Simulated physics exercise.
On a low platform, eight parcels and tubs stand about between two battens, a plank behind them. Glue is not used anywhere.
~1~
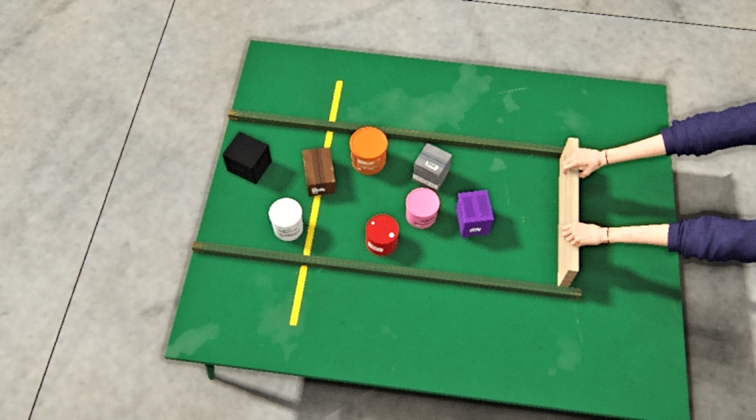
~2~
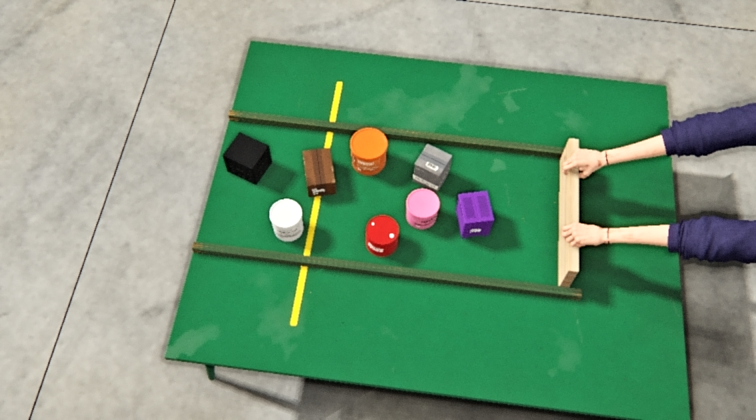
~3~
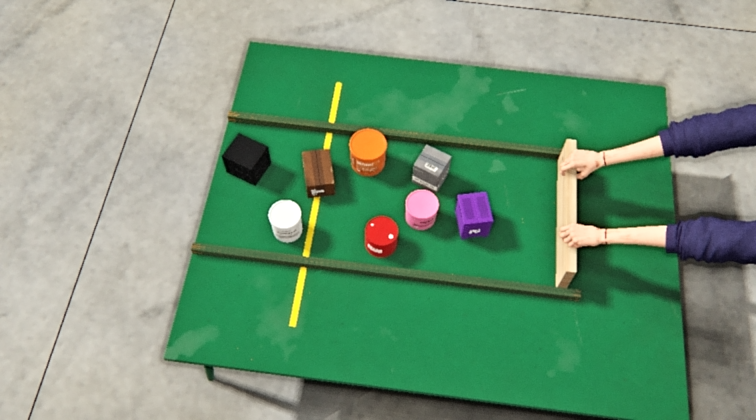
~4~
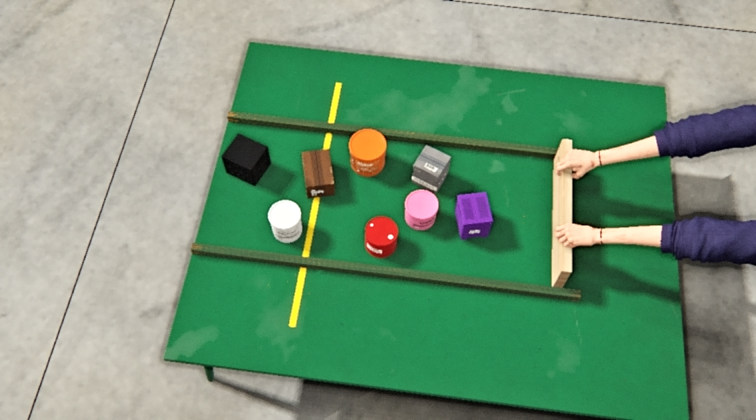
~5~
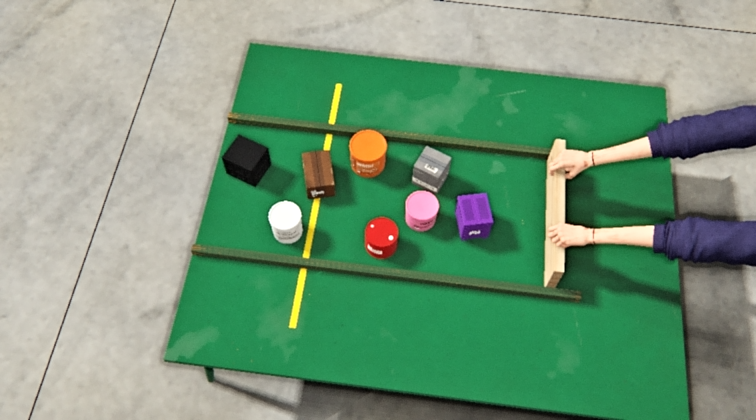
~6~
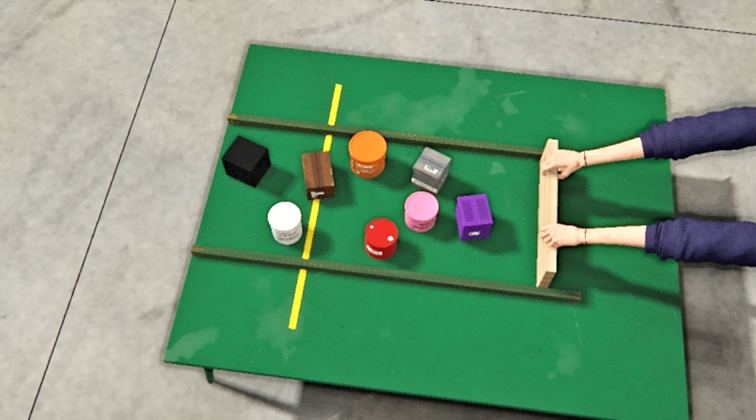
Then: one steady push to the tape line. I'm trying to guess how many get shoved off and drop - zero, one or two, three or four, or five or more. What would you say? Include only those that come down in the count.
The ones going over the edge come to none at all, I'd say.
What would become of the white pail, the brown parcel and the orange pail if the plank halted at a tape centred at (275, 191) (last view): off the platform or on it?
Taking them in turn: White pail is still there, brown parcel is still there, orange pail is still there.
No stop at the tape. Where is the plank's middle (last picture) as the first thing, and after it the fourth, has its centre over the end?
The middle sits near (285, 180) at the first moment and near (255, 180) at the second.
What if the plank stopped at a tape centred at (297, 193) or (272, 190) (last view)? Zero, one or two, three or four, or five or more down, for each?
One after the other, that's no fall at all for the first and one or two for the second.
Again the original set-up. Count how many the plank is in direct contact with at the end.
The number is 4.
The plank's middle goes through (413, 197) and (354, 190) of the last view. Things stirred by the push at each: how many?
3, then 6.
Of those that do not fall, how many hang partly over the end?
Things overhanging at the end: 0.
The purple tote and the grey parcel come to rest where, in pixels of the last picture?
I'd put one at around (301, 197) and the other at around (306, 166).
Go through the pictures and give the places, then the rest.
In the first frame, black crate (248, 158); white pail (287, 220); brown parcel (319, 172); plank (568, 211); tape (318, 192).
In the second frame, white pail (287, 221); purple tote (474, 215).
In the third frame, brown parcel (319, 173); orange pail (368, 153).
In the fourth frame, black crate (247, 160); plank (562, 212).
In the fifth frame, white pail (286, 223); grey parcel (432, 171).
In the sixth frame, black crate (247, 162); white pail (286, 224); brown parcel (318, 176); plank (548, 213); tape (317, 196).
Soon after, none off yet; black crate at rest near (247, 162); white pail at rest near (286, 224); brown parcel at rest near (318, 176).
At rest, the number that fall off is zero.
